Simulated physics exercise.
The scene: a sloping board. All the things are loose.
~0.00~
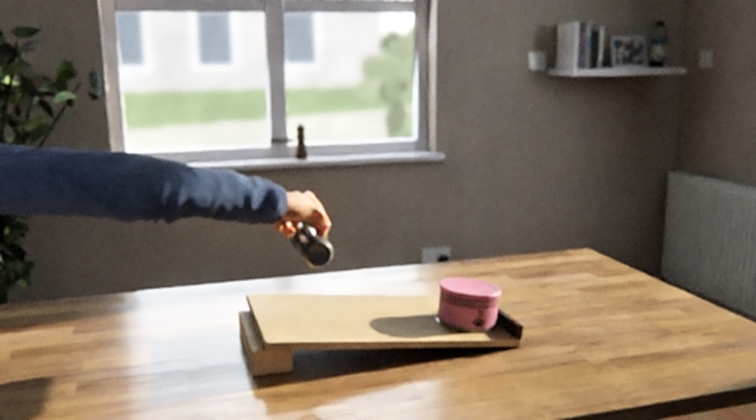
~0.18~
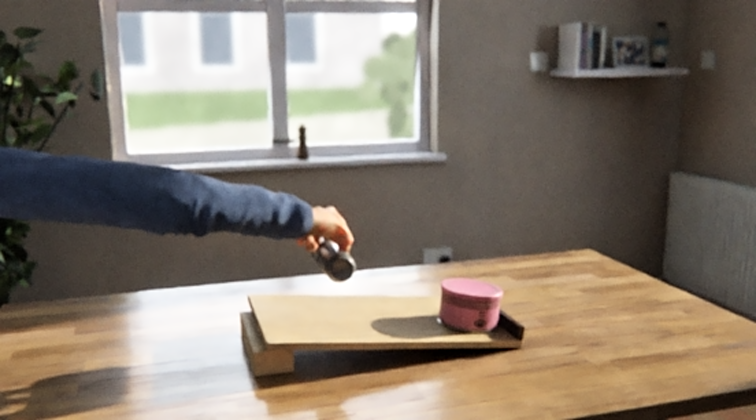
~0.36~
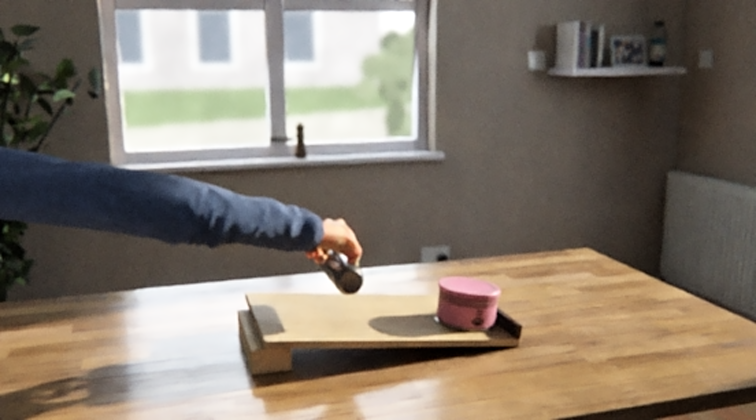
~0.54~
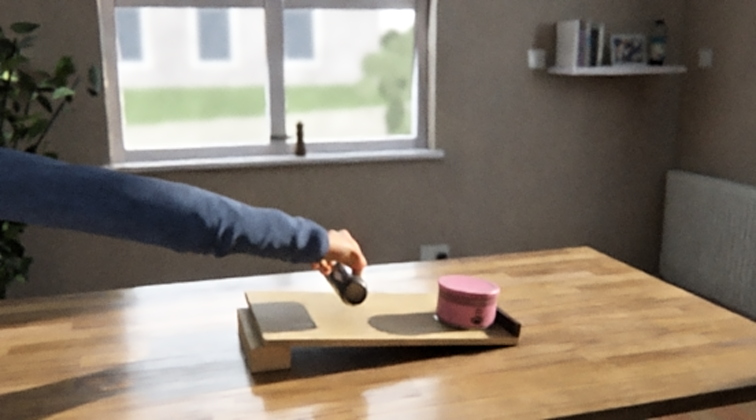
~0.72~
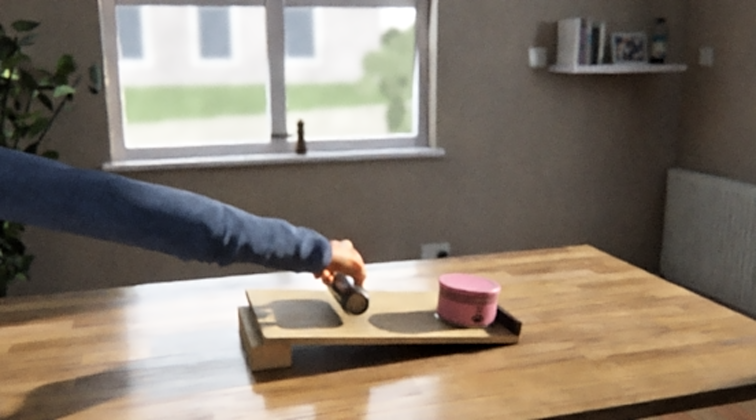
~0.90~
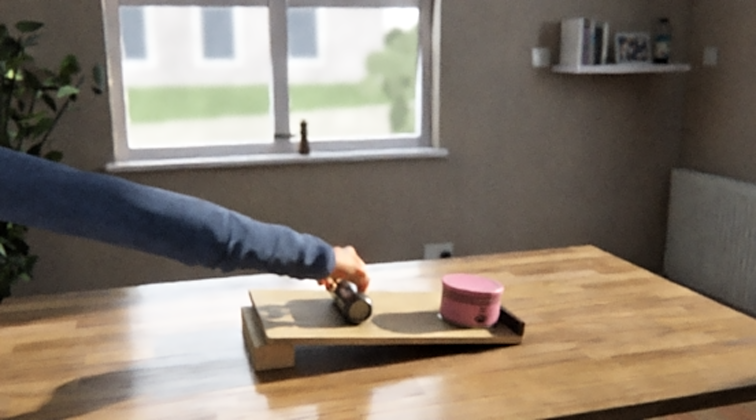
To begin with, a hand in a blue sleeve holds a grey can above a sloping board, where a pink tub sits near the lower right end. The arm moves right and downward, lowering the can to the board's surface, and the fingers still hold it there while the tub stays in place.
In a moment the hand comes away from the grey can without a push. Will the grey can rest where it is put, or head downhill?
Here the grey can goes downhill.
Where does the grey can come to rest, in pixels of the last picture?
At about (423, 298).
After 1.30 s, grey can shifted a little near (363, 298).
After 1.60 s, grey can shifted well along near (401, 298).
After 1.70 s, grey can shifted well along near (419, 298).
In the end (2.2 s), moved from the start, grey can; pink tub unmoved. At the end, from the last picture's camera, grey can near (423, 298). The grey can slides or rolls down.
